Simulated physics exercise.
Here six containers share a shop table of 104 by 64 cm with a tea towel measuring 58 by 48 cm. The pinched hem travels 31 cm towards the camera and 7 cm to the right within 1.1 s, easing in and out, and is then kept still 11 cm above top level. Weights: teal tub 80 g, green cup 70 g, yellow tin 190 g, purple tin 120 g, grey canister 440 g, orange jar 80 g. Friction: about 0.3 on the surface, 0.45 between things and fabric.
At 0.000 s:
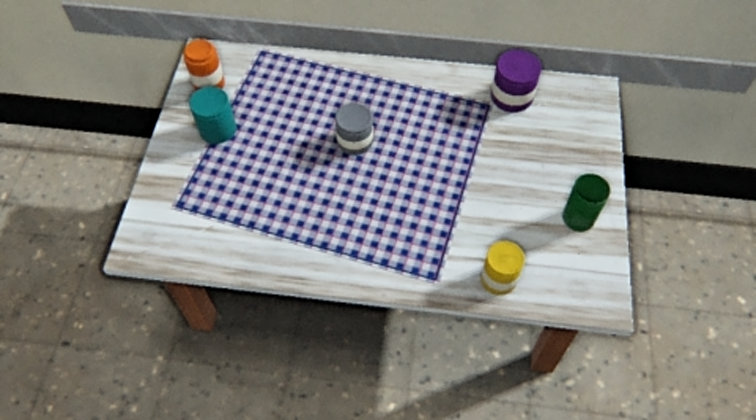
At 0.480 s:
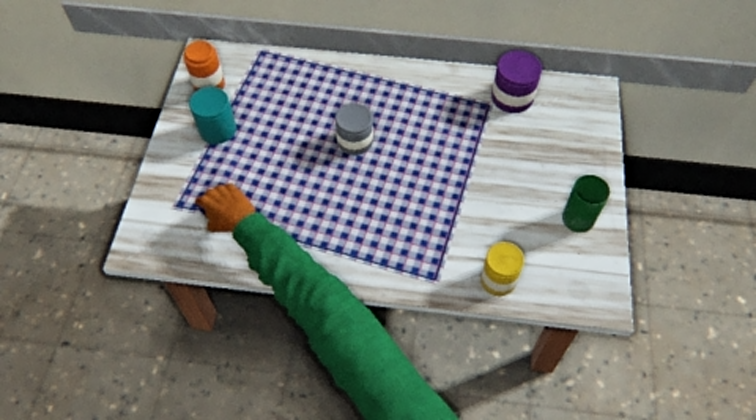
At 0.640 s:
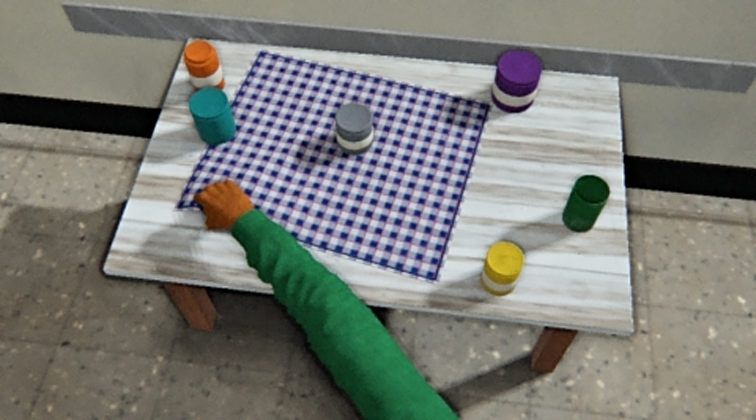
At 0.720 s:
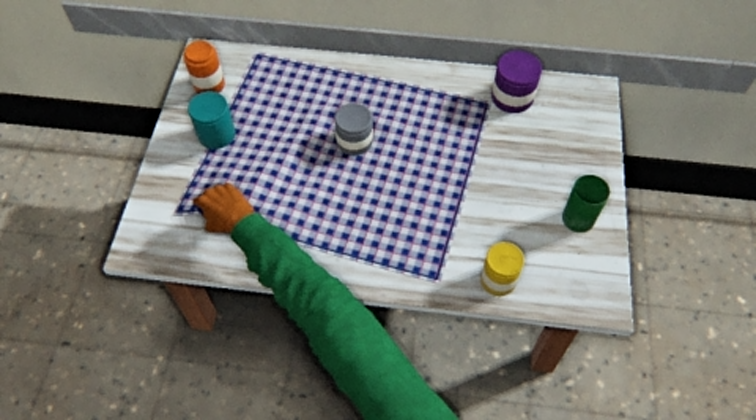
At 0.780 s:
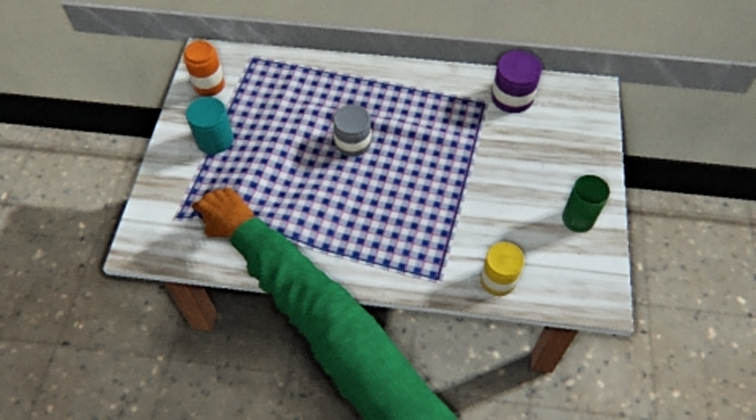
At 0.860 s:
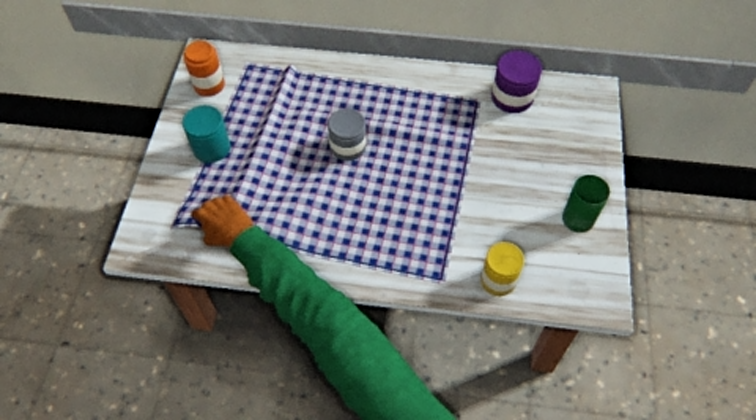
At the start, six containers stand on a pale wooden table, with a grey canister on a checkered cloth and a teal tub at its left edge. A green-sleeved arm reaches in and grips the near-left corner, then drags it slightly towards the viewer, wrinkling the cloth and shifting both containers a little.
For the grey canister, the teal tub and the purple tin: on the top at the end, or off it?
In order: The grey canister stays on; the teal tub drops off; the purple tin keeps to the top.
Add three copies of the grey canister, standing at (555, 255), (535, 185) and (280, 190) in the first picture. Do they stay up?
In turn: Remains, stays up, drops off.
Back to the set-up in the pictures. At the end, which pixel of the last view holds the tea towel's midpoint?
Near (277, 252).
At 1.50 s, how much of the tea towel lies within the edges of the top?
About 75 per cent.
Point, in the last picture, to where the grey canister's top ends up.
Near (276, 216).
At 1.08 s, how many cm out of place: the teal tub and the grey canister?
About: Teal tub 15 cm, grey canister 8 cm.
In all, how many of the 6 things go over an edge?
That makes 1.
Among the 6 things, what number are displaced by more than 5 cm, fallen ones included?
I count 2.
At 1.1 s, 100 % of the tea towel is still over the top; teal tub 15 cm off its start, grey canister 8 cm off its start.
At 1.3 s, 90 % of the tea towel is still over the top; teal tub 25 cm off its start, grey canister 16 cm off its start.
At 1.5 s, 75 % of the tea towel is still over the top; teal tub 35 cm off its start at (171, 244), grey canister 24 cm off its start at (285, 199).
At 1.7 s, 70 % of the tea towel is still over the top; teal tub on its side, 42 cm off its start, grey canister 28 cm off its start.
At 3.3 s, 70 % of the tea towel is still over the top; teal tub over the edge, grey canister 28 cm off its start at (276, 216), purple tin 0 cm off its start at (520, 67).
